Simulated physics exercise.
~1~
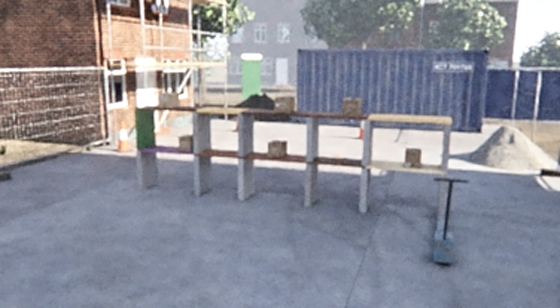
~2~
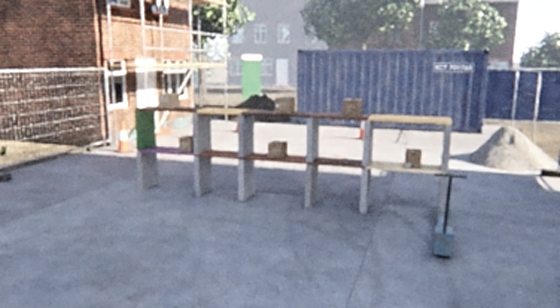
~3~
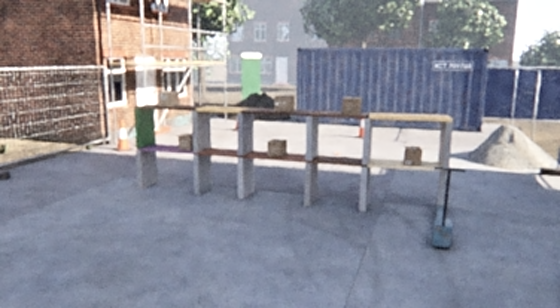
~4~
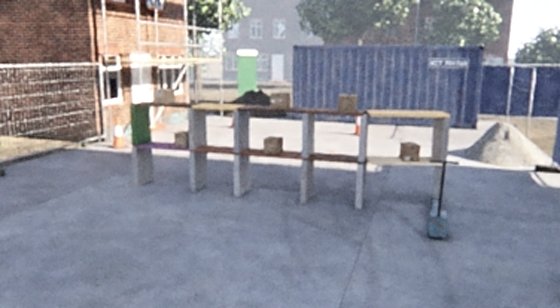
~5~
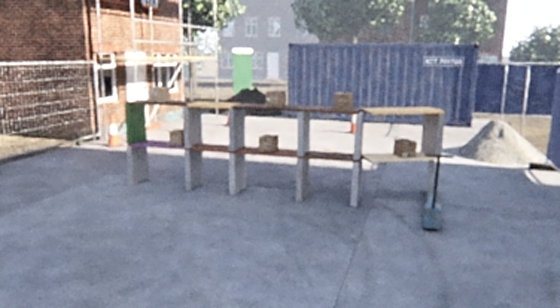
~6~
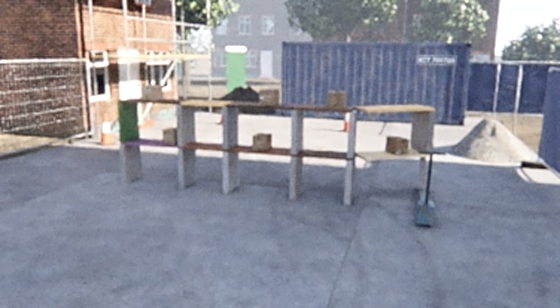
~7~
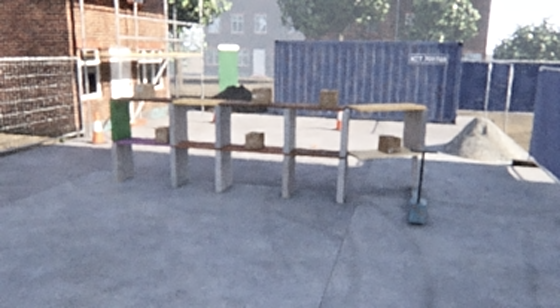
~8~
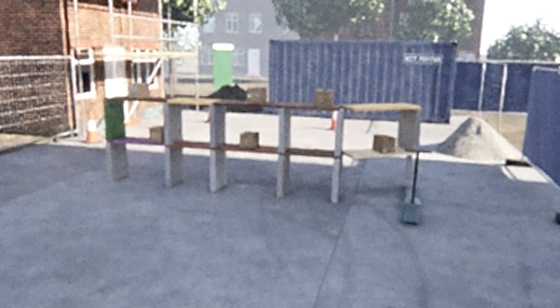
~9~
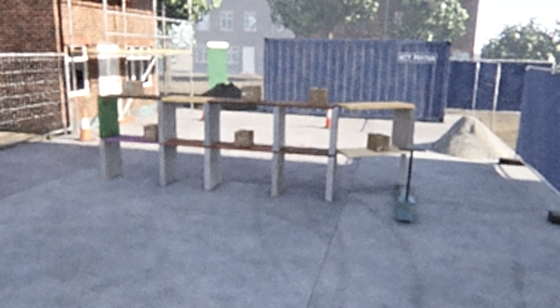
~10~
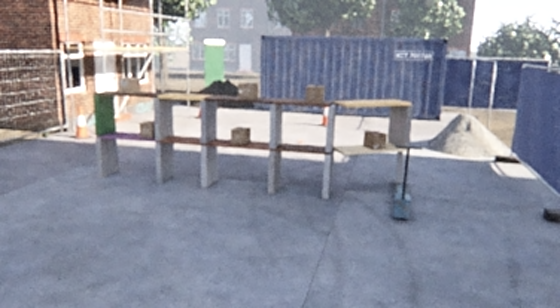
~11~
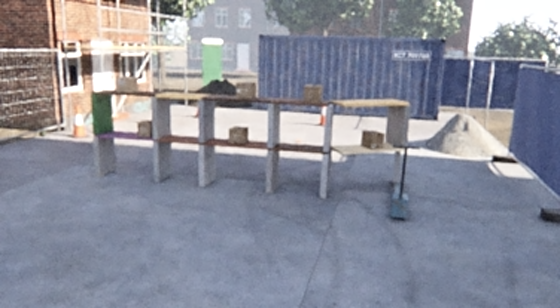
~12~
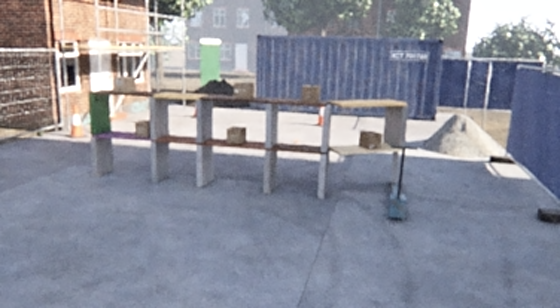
A slim upright jack stands at the foot of the right end of a two-tier rack of pale uprights and boards, seen from the front across a grey paved yard. A green upright and a purple board are at the rack's left, small cartons sit on both tiers, and a dark heap rests on top. Behind are a brick building with scaffolding, a blue container and a gravel pile. The jack edges away from the viewer against the right end, while the view pans slightly right. It then stops, and the rack remains standing, its green upright and purple board in place.
